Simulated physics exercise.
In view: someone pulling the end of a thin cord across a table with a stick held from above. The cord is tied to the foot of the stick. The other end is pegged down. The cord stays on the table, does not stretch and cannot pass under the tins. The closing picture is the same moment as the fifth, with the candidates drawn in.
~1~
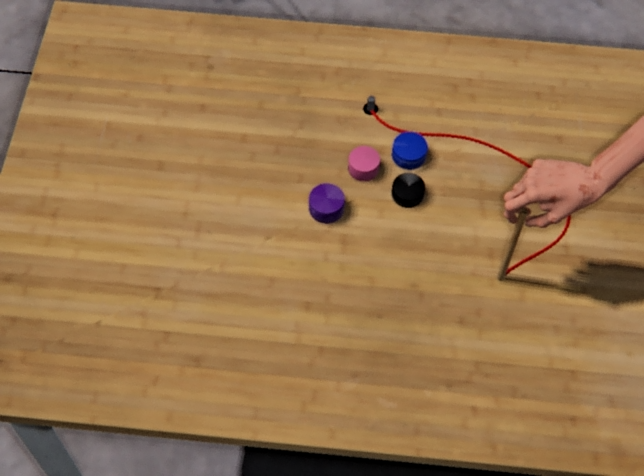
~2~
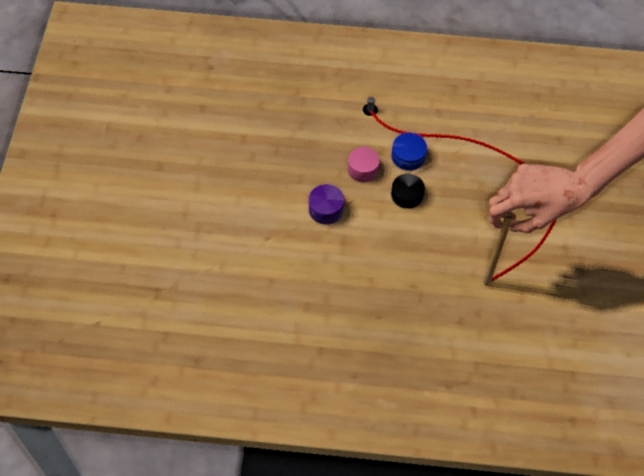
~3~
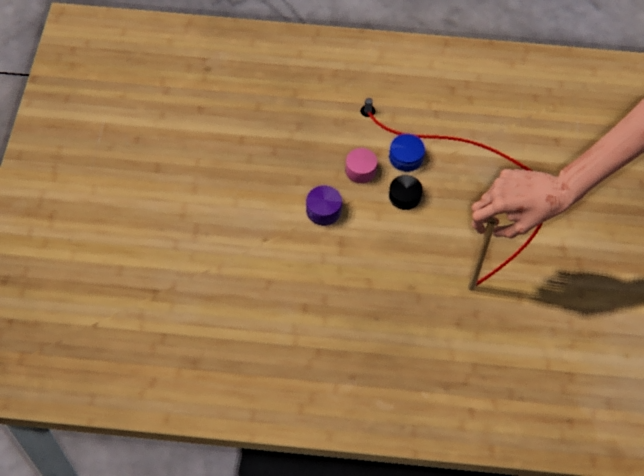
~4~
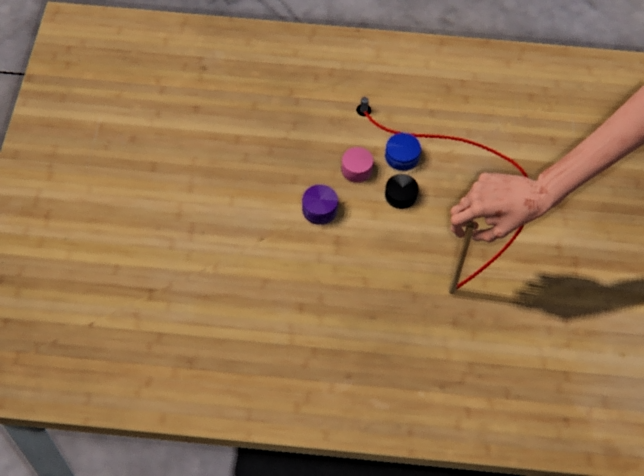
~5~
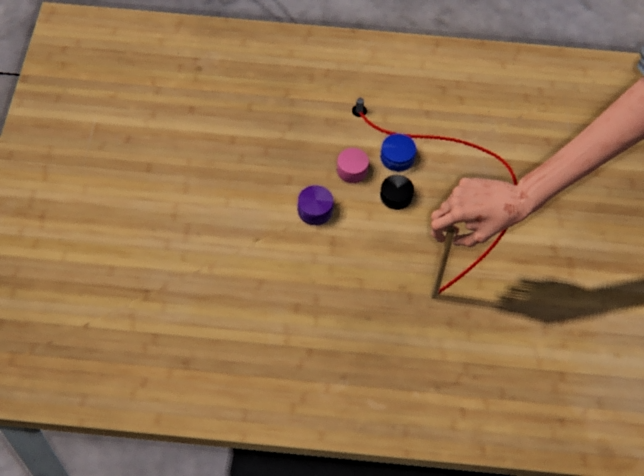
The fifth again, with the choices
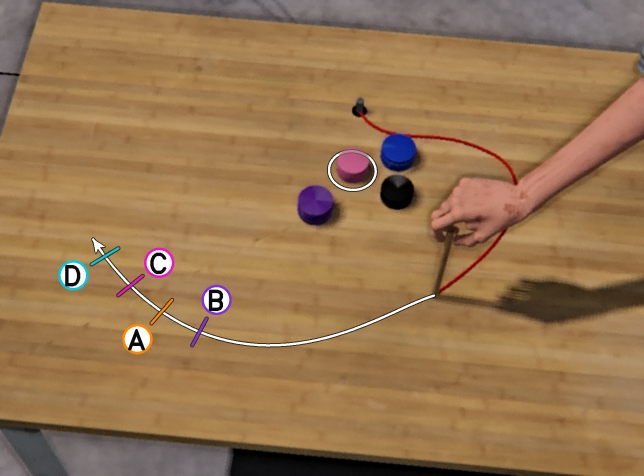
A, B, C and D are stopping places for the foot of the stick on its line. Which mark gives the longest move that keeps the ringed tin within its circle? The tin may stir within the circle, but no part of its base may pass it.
Up to mark B.
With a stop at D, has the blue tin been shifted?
Yes.
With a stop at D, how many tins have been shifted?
Four.
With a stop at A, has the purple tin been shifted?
By then, no.
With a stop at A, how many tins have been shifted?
Three.
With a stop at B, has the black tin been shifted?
Yes.
On the marked copy, A at (162, 312); B at (199, 332); C at (130, 286); D at (105, 256); the ring at (352, 170); the route from (434, 296) via (238, 343) to (93, 239).
With B. Early on, foot of the stick (357, 328); pink tin (353, 166).
Further on, foot of the stick (273, 346); pink tin (353, 166).
At the end, foot of the stick (200, 332); pink tin (352, 166); blue tin (383, 157); black tin (376, 185); the pink tin is still in its ring.
As for the rest, A drags the ringed tin to (339, 164); C drags the ringed tin to (326, 161); D drags the ringed tin to (316, 158).
